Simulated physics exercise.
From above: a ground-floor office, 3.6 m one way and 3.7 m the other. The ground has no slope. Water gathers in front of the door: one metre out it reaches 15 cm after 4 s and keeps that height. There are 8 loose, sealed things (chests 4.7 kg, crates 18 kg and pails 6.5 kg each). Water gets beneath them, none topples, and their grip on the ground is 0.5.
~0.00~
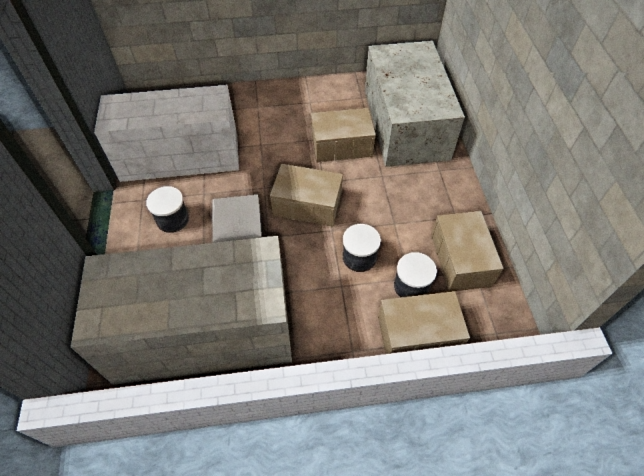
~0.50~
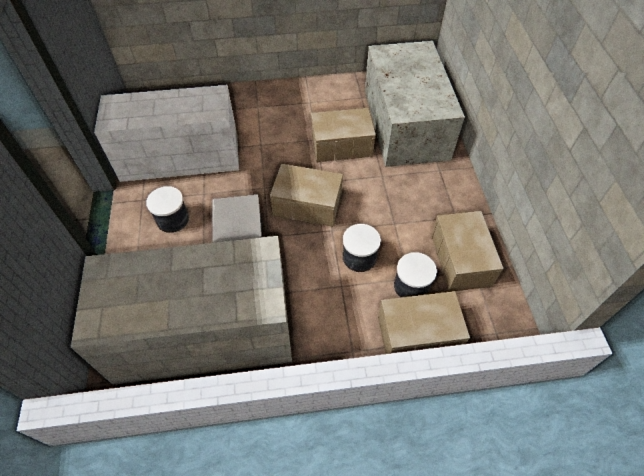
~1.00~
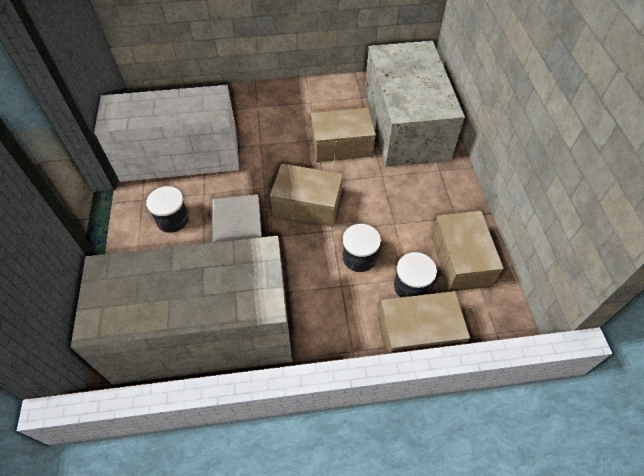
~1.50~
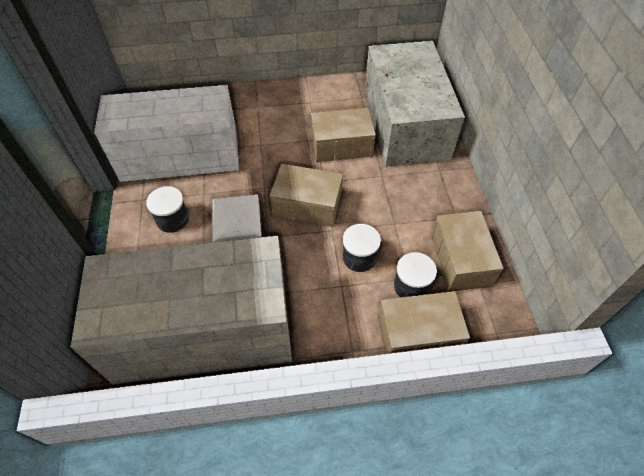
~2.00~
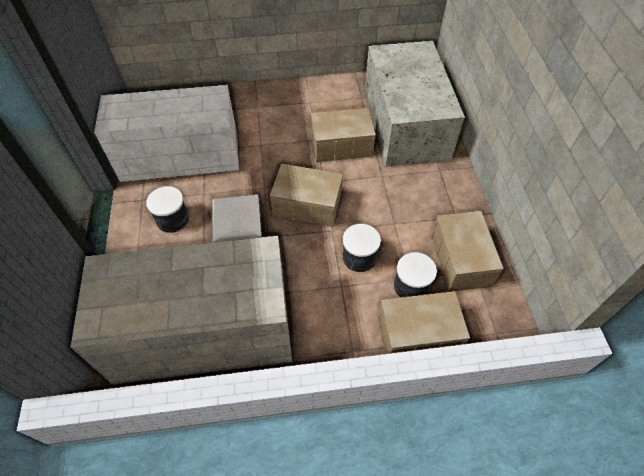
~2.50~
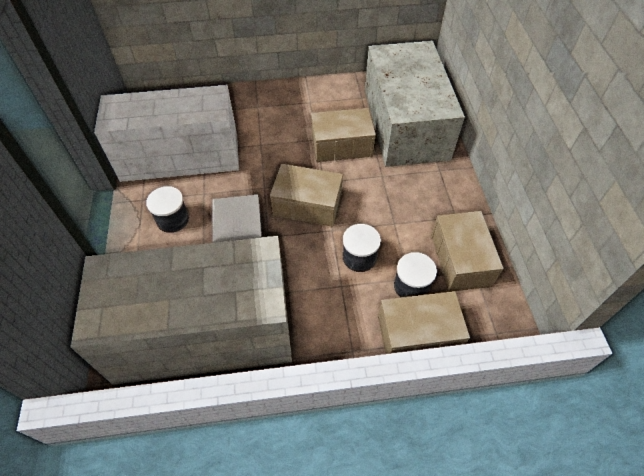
A walled room with scattered crates and pails stays still as water ripples outside.
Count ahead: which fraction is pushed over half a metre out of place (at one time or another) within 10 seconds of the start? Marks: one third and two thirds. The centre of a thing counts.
It is one to two thirds.
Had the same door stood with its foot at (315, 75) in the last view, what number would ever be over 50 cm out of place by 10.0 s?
Then 1.
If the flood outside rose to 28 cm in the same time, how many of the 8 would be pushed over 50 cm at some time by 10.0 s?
Then 8.
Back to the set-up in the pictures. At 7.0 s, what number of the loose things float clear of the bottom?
I count 2.
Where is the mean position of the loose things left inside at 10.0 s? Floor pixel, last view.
Near (394, 245).
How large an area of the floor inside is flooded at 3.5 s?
Some 1.0 m2.
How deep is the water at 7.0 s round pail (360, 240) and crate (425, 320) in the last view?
Roughly 4 and 5 cm.
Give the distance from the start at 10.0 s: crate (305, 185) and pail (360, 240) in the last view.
In that order: 60 cm, 80 cm.
After 3.5 s 0 of 8 are over 50 cm from their spots; 0 afloat.
After 4.5 s 0 of 8 are over 50 cm from their spots; 0 afloat.
After 7.0 s 2 of 8 are over 50 cm from their spots; 2 afloat.
After 10.0 s 4 of 8 are over 50 cm from their spots, and 4 have been at some point; 2 afloat.
